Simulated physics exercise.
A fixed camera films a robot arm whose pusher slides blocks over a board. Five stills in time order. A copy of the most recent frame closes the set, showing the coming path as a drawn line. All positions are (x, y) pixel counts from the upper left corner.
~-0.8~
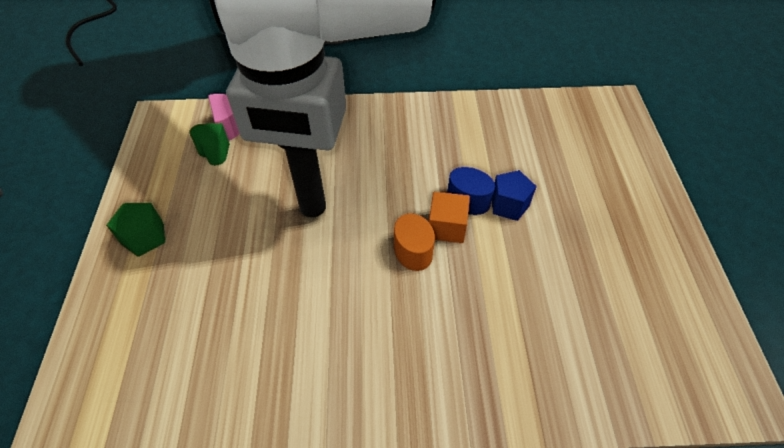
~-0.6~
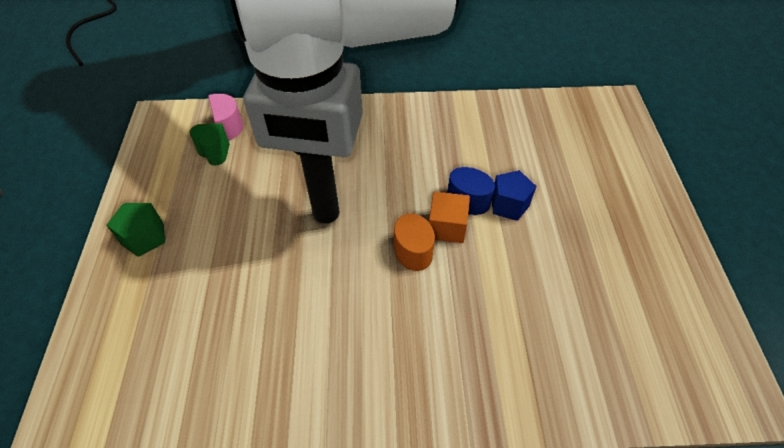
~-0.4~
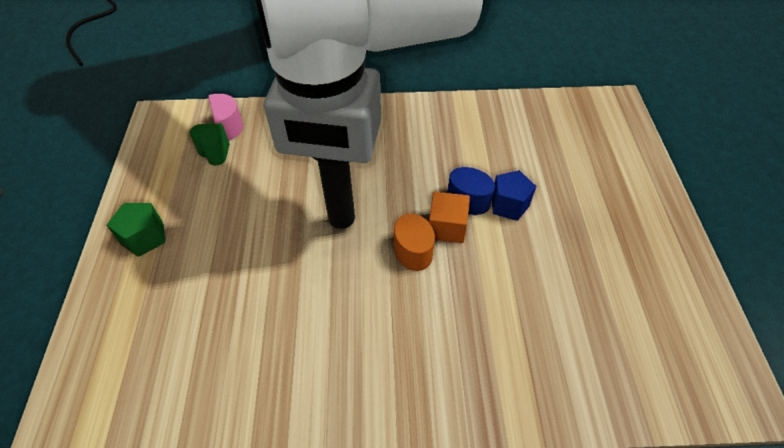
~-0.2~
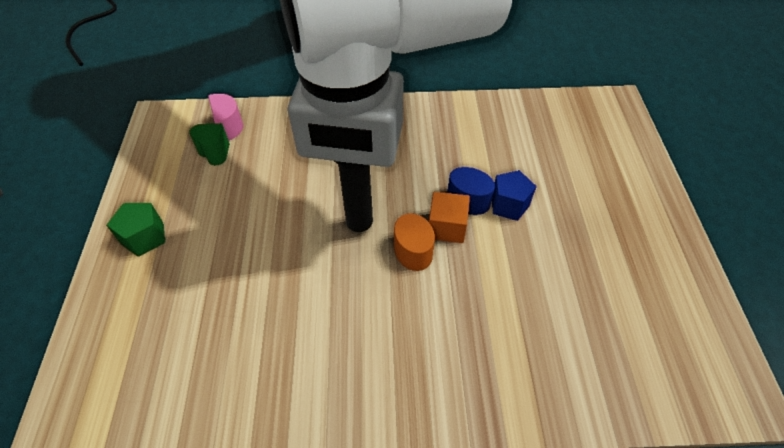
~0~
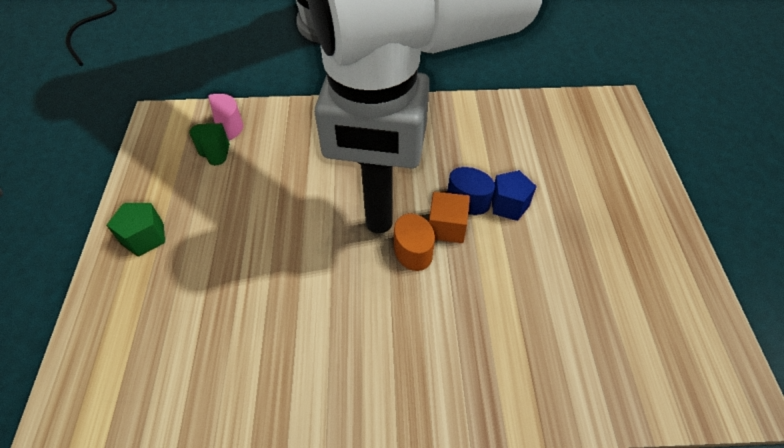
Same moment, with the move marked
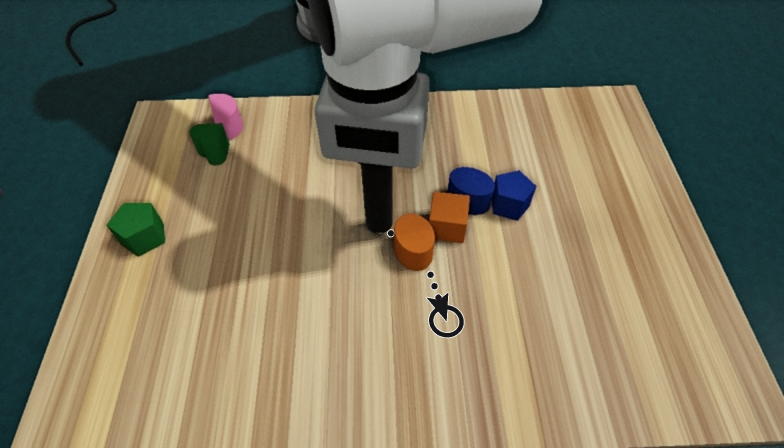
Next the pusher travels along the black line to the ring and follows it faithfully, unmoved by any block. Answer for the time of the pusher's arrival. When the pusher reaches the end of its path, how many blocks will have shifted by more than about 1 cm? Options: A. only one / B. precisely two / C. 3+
The answer is A.
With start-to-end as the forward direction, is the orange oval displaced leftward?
I believe so.
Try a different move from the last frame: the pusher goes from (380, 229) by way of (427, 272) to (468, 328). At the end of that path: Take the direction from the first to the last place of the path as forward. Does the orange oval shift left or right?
The shift goes left.
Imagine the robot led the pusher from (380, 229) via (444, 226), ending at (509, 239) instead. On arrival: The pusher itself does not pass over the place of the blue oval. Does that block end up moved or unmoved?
Stays where it is.
The line goes from (380, 229) over (416, 247) and (433, 281) to (446, 321).
What follows on the original path. One third of the way, pusher (417, 241); orange oval (441, 254), turned 25° clockwise.
Two thirds of the way, pusher (434, 276); orange oval (465, 288).
At the end, pusher (447, 315); orange oval (490, 311), turned 20° anticlockwise; orange square block unmoved.
